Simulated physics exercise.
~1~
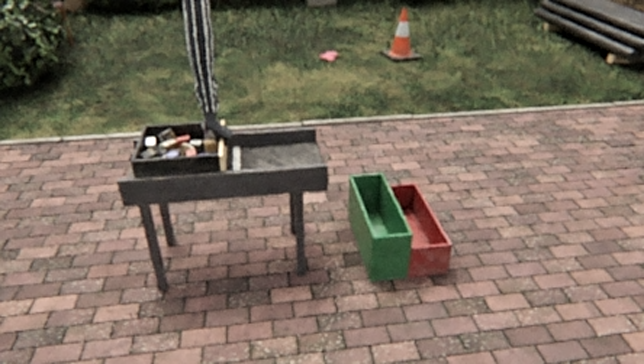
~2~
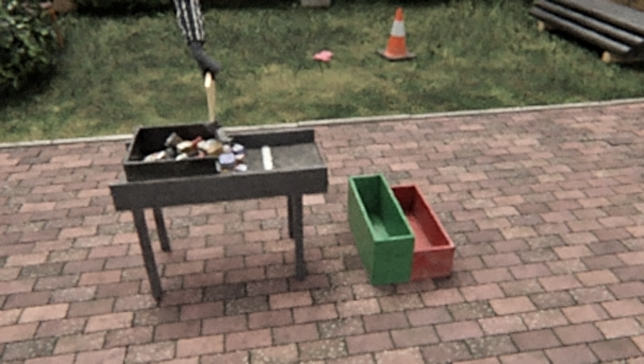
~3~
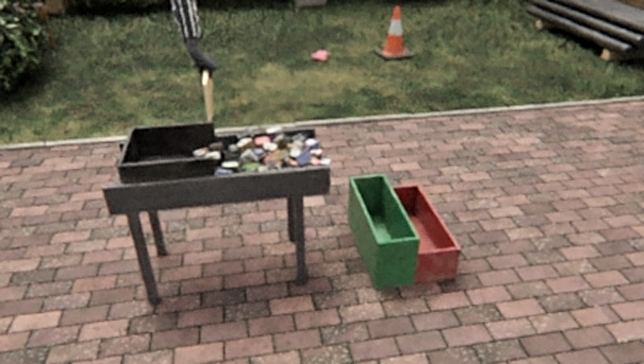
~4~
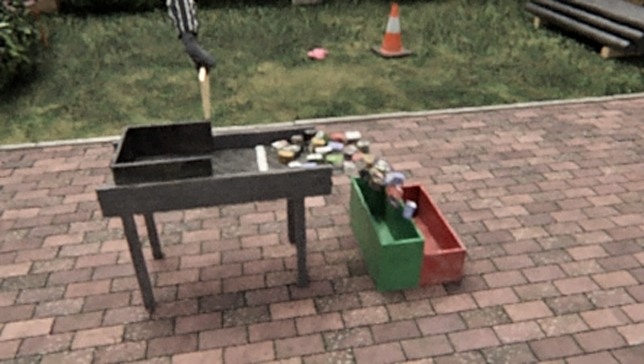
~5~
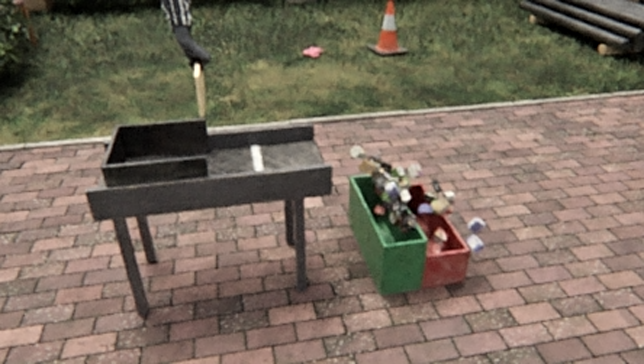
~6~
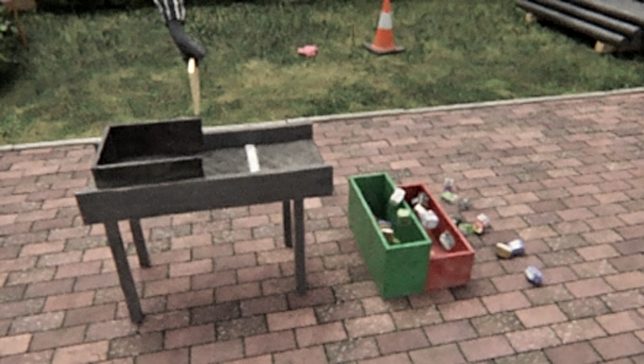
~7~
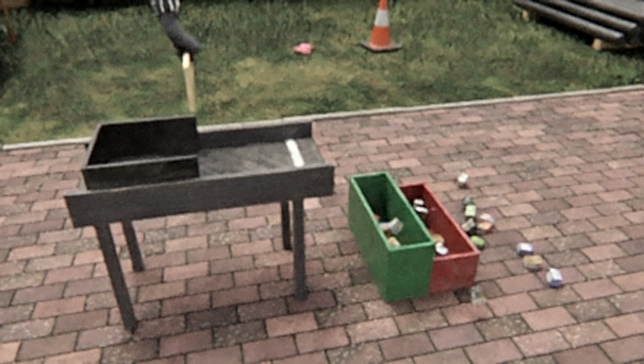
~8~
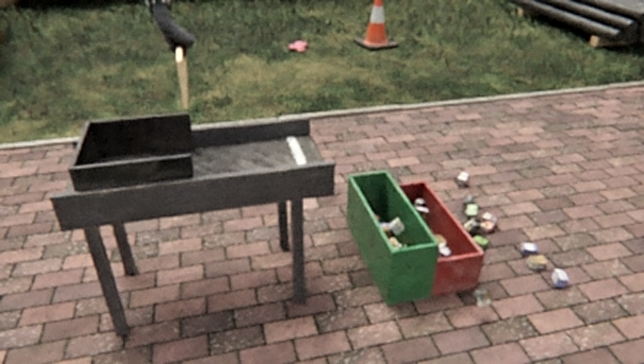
A dark pen full of small, mixed-colour cartons sits at the left of a grey belt table on red brick paving, seen from slightly above with a gentle sideways drift. A green bin and a red tote stand on the right, with grass and an orange cone behind. A dark-gloved hand in a striped sleeve lifts the gate, and the cartons ride right along the belt in a loose stream. They spill off the end, tumbling through the air. Many land in the green bin, others in the red tote, and several come to rest on the bricks beyond.
